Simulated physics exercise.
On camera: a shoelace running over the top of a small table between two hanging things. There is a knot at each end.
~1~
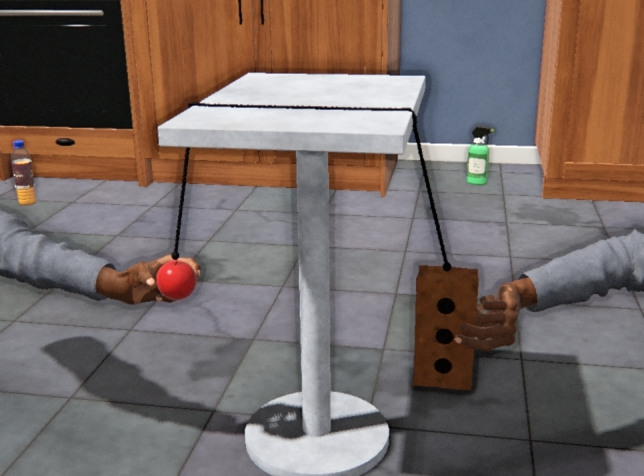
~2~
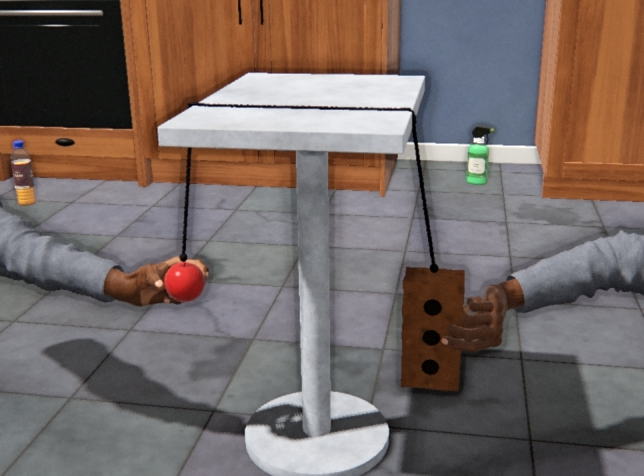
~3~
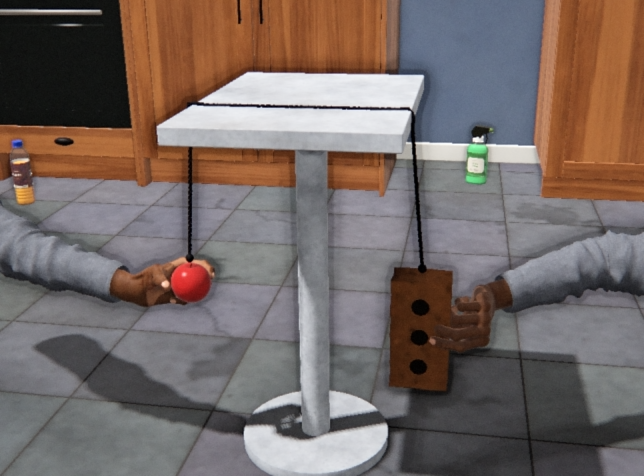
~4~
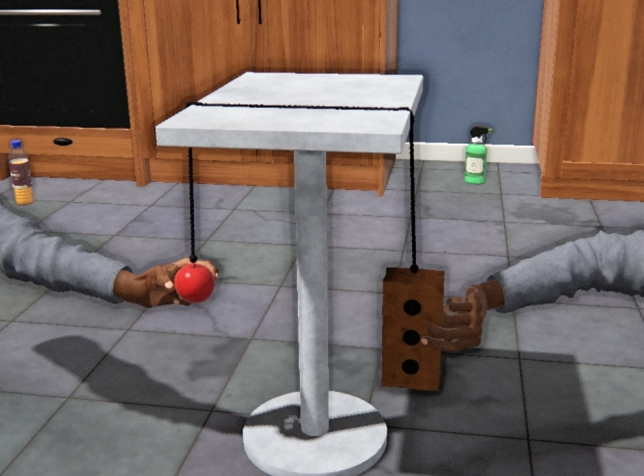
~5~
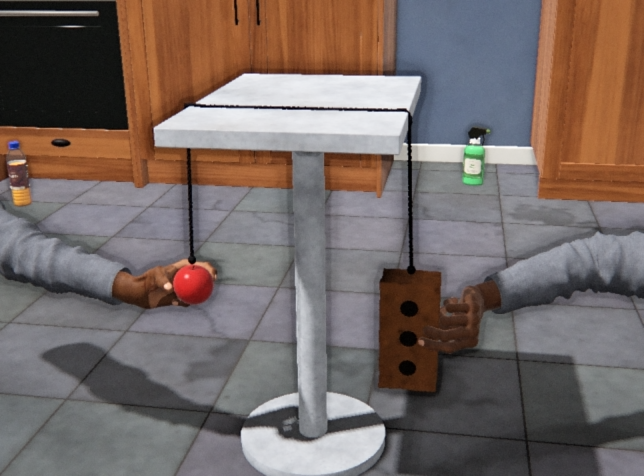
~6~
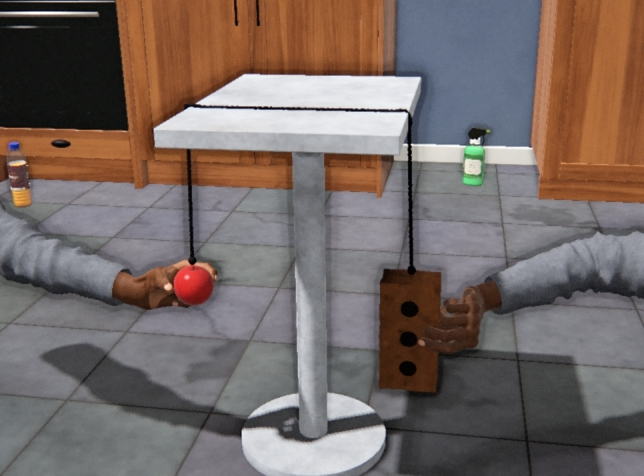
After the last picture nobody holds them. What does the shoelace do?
In the end the shoelace is pulled to the right.
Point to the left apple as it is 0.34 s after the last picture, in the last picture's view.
Near (191, 153).
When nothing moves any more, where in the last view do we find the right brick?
It ends at (408, 432).
Then, 0.34 s after the last picture, left apple higher near (191, 153); right brick down on the floor near (411, 432).
Then, 0.72 s after the last picture, left apple higher near (191, 170); right brick down on the floor near (406, 431).
Then, 1.28 s after the last picture, left apple higher near (191, 172); right brick down on the floor near (408, 432).
At rest, left apple higher near (191, 172); right brick down on the floor near (408, 432). The shoelace slides rightwards.
